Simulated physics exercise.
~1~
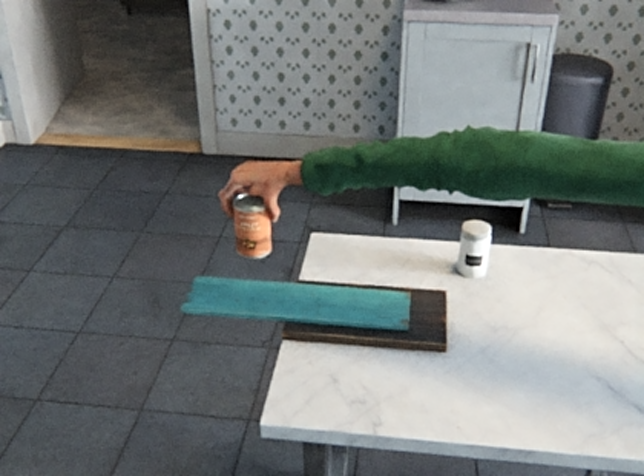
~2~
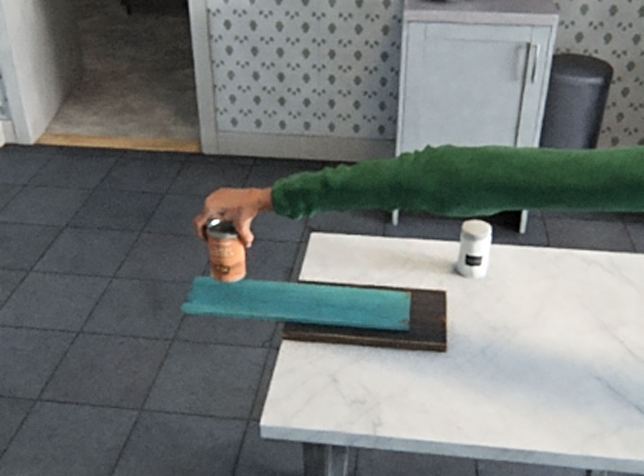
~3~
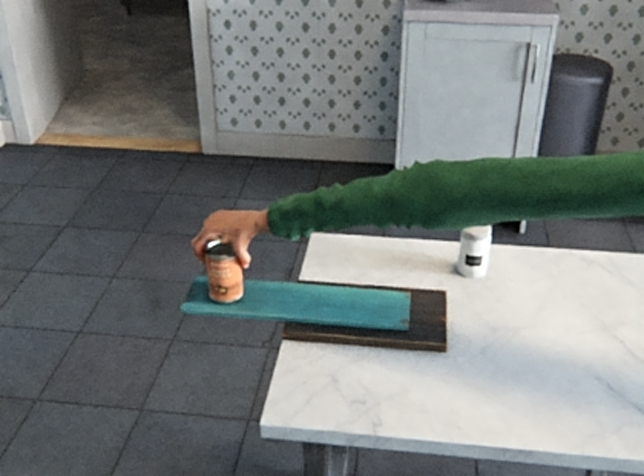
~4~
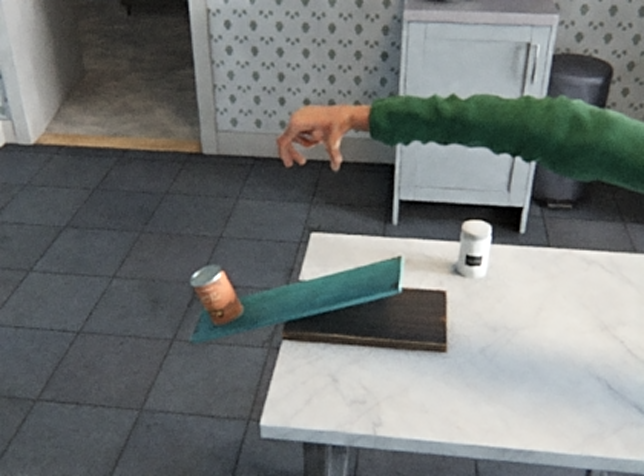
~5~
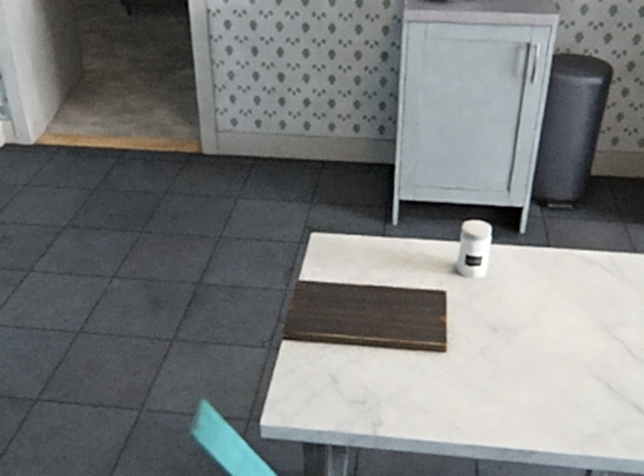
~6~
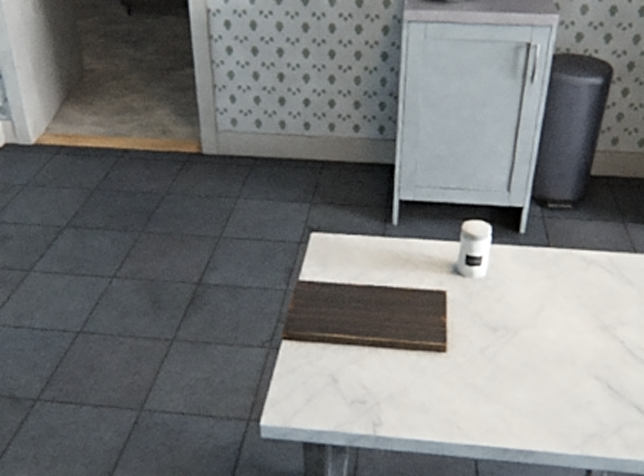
A turquoise plank tips off the table after a hand releases an orange tin on it.
